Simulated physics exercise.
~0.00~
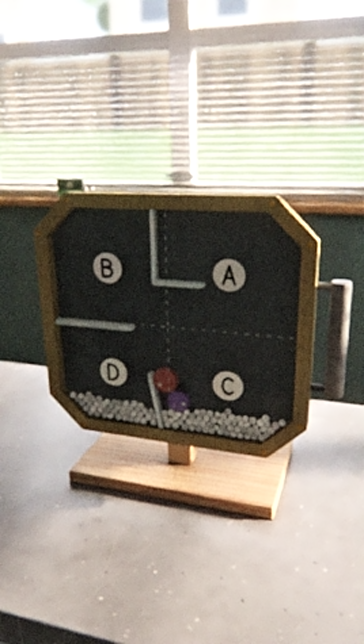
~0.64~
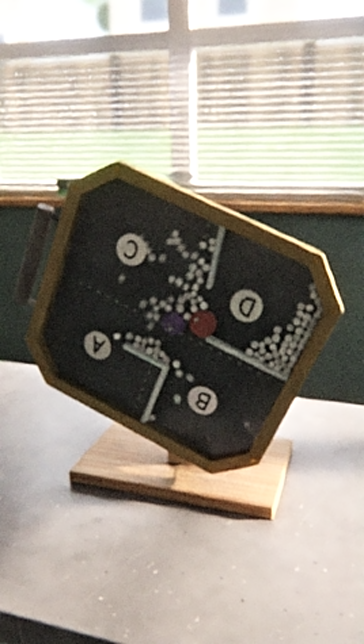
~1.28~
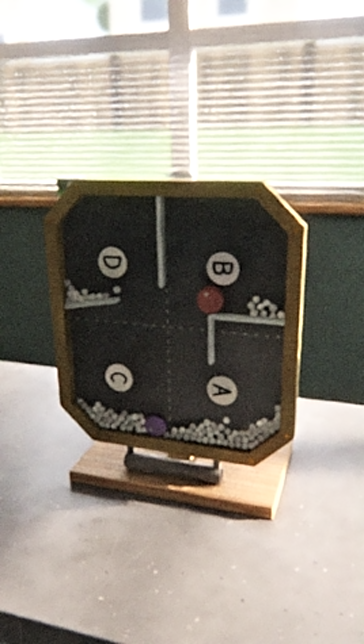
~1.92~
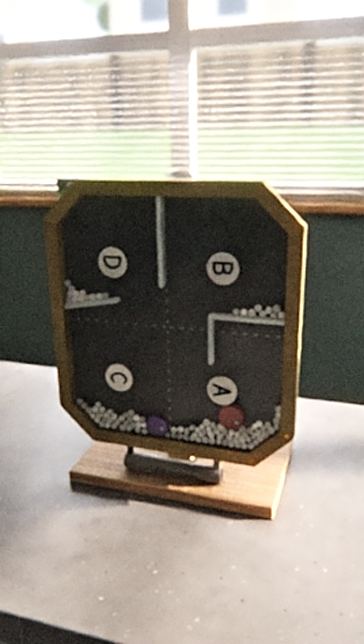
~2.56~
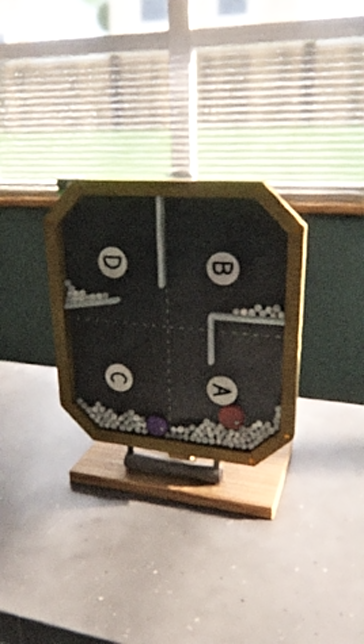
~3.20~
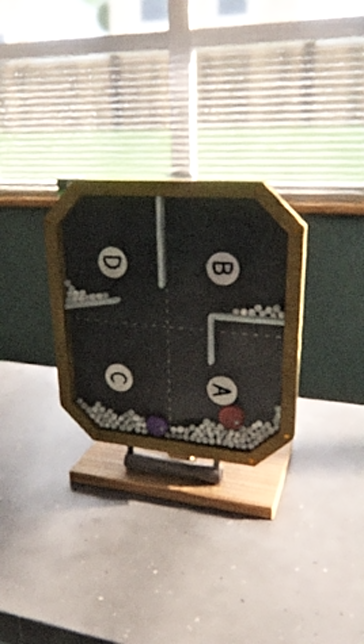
An upright, eight-sided case with a tan rim and dark interior stands on a wooden base before a bright window with blinds, seen from a fixed viewpoint. Its quarters are lettered, and small white pills line the bottom, with a red disc above a purple one near the central lower divider. The case turns anticlockwise, tumbling the pills and discs past the inner ledges. It stops on its side, the purple disc low near the centre and the red disc beside B. The red disc then drops into A, and everything lies still, purple in C, pills split between floor and ledges.
